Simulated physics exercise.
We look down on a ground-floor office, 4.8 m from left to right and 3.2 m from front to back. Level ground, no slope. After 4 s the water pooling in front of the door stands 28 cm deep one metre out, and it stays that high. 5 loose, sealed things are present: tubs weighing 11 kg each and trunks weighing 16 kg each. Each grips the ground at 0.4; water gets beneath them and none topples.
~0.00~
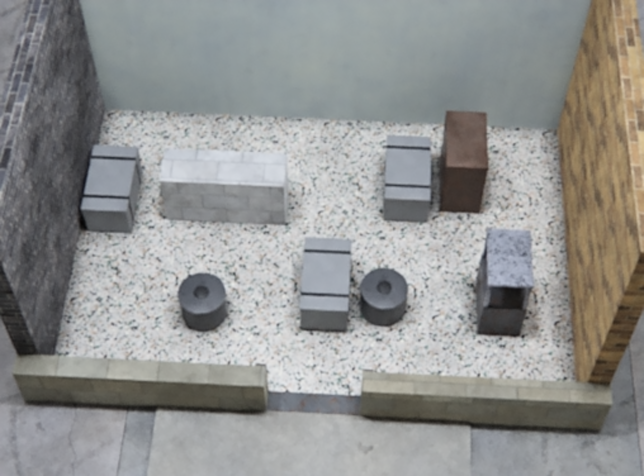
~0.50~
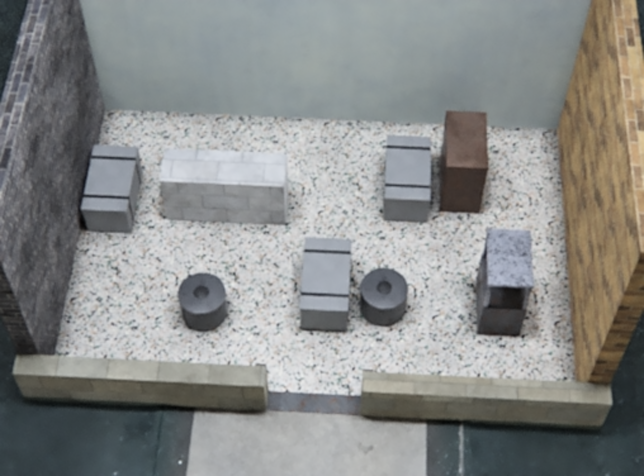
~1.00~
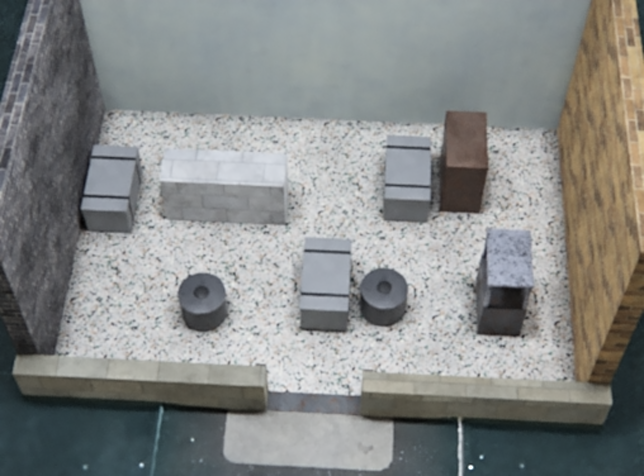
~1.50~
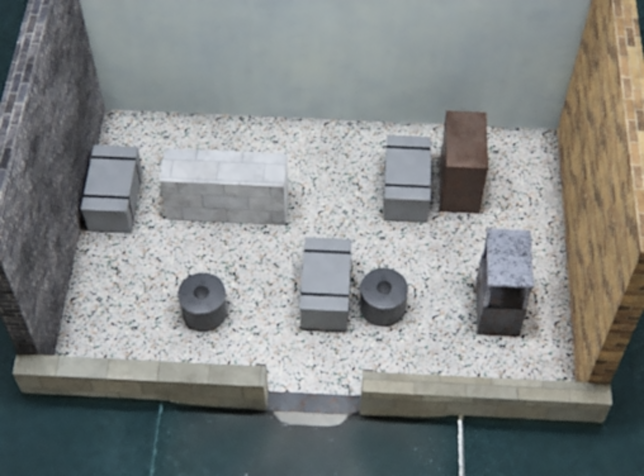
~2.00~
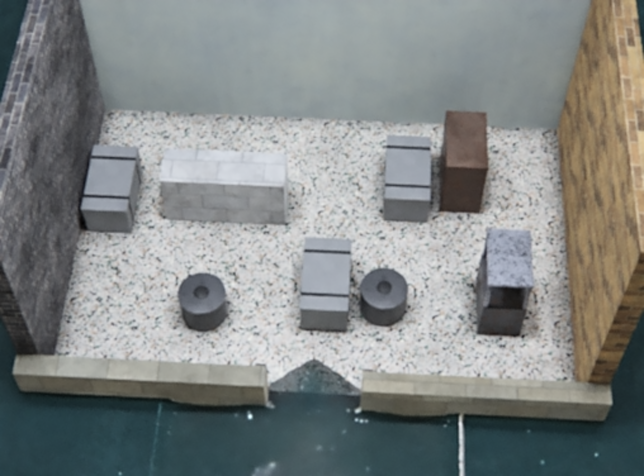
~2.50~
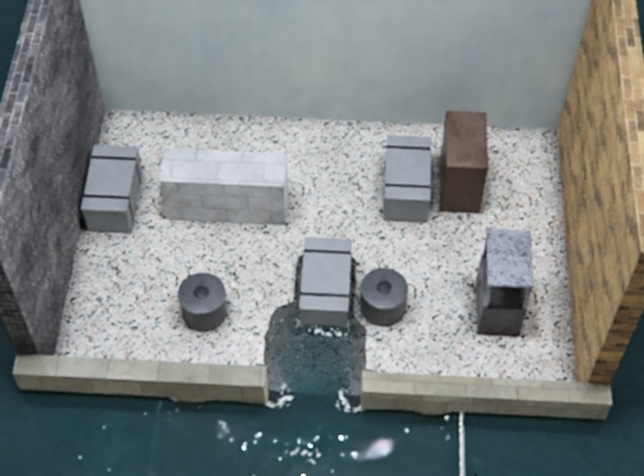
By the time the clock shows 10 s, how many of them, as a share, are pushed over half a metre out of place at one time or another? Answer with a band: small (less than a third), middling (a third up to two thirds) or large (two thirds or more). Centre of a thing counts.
Middling.
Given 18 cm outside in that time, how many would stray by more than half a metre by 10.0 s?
Then 1.
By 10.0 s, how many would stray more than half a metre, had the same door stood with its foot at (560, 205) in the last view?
So the tally would be 4.
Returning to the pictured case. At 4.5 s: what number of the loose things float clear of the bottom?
That would be 0 of them.
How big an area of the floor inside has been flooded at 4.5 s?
Somewhere about 7.5 m2, give or take.
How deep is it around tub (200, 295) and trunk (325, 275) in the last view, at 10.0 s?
First roughly 7 cm, second roughly 13 cm.
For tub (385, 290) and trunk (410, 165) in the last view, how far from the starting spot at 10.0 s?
They've ended up 150 cm and 50 cm away, in that order.
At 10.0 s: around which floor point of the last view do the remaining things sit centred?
They average out to somewhere around (285, 232).
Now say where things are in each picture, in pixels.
The first picture shows a tub at (384, 288) rests on the ground; a tub at (202, 293), on the bottom; 0.0 m2 under water; 0 of 5 have shifted.
The second picture shows a tub at (384, 288) rests on the ground; a tub at (202, 293) rests on the ground; water covers 0.0 m2; 0 of 5 have shifted.
The third picture shows a tub at (384, 288) rests on the ground; a tub at (202, 293), on the bottom; 0.0 m2 under water; 0 of 5 have shifted.
The fourth picture shows a tub at (384, 288), on the bottom; a tub at (202, 293) rests on the ground; 0.0 m2 under water; 0 of 5 have shifted.
The fifth picture shows a tub at (384, 288), on the bottom; a tub at (202, 293) rests on the ground; 0.1 m2 under water; 0 of 5 have shifted.
The sixth picture shows a tub at (384, 288), on the bottom; a tub at (202, 293), on the bottom; 0.7 m2 under water; 0 of 5 have shifted.
After 3.5 s 0 of 5 are over 50 cm from their spots; 0 afloat.
After 4.5 s 2 of 5 are over 50 cm from their spots; 0 afloat.
After 7.0 s 2 of 5 are over 50 cm from their spots; 1 afloat.
After 10.0 s 2 of 5 are over 50 cm from their spots, and 2 have been at some point; 3 afloat.
